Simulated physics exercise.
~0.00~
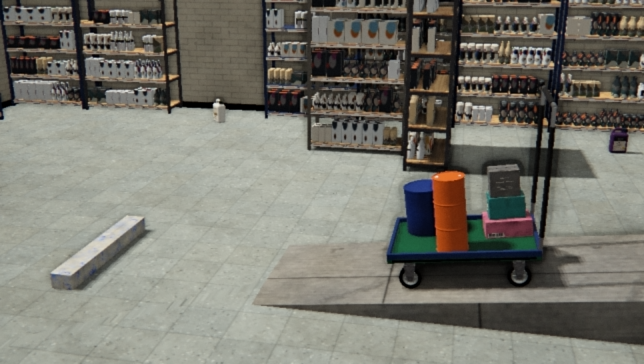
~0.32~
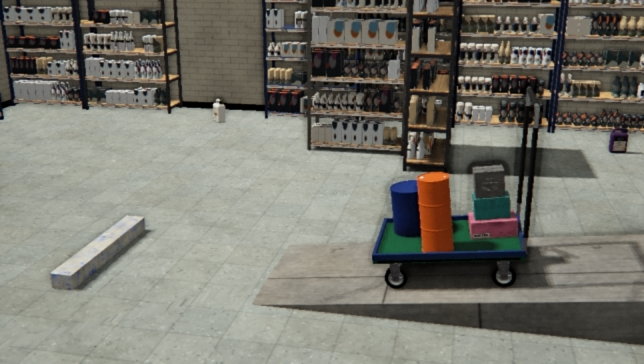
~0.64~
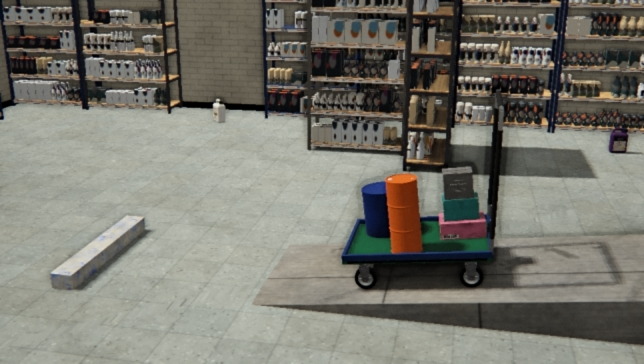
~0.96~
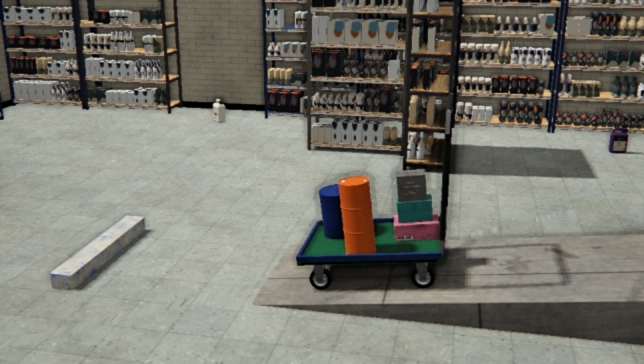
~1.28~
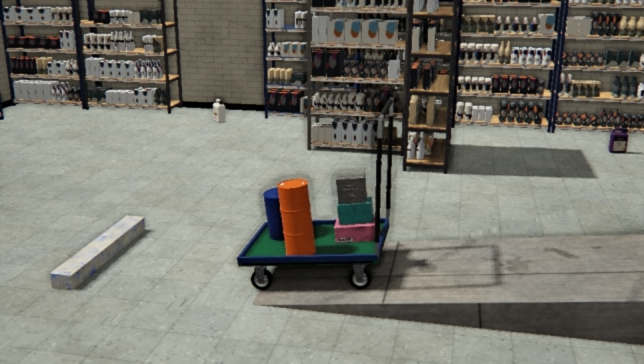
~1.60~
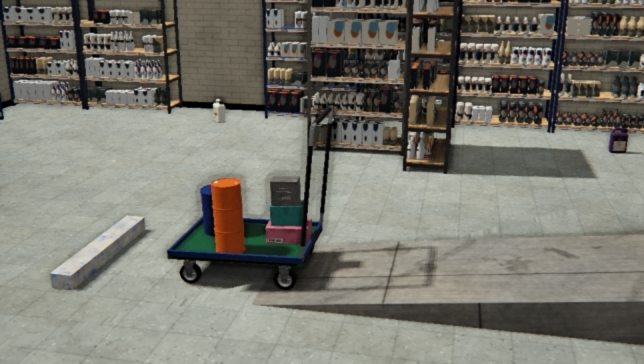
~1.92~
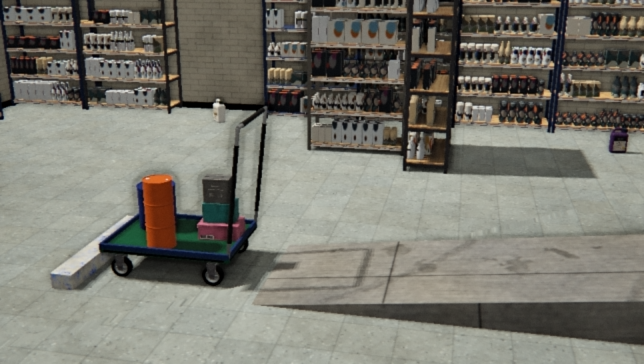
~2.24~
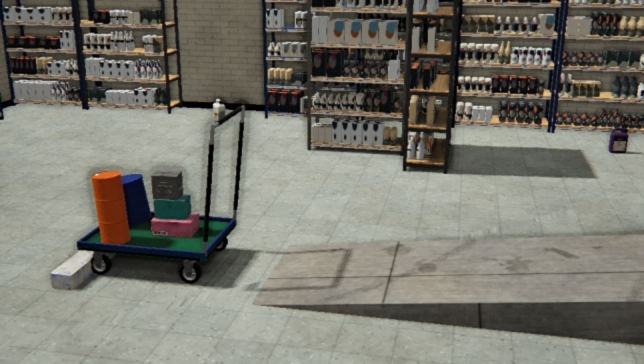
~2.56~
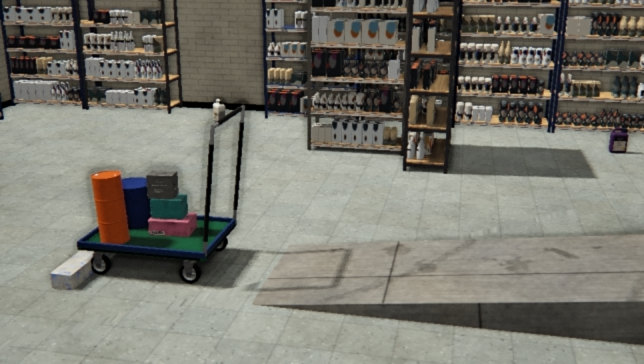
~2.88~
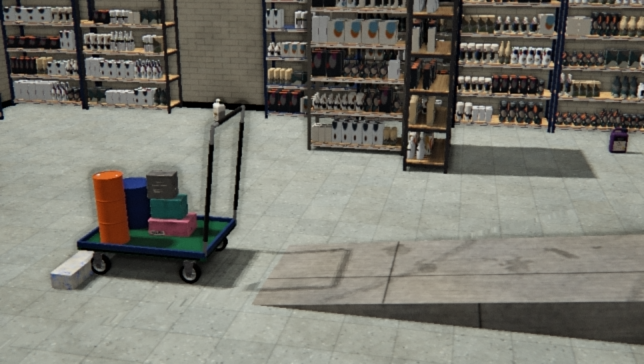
In a storeroom lined with shelves of bottles, a flat trolley carrying an orange canister, a blue pail and three stacked boxes rolls left down a ramp and across the floor to a kerb, where it stops, its load shifted forward but still upright aboard.
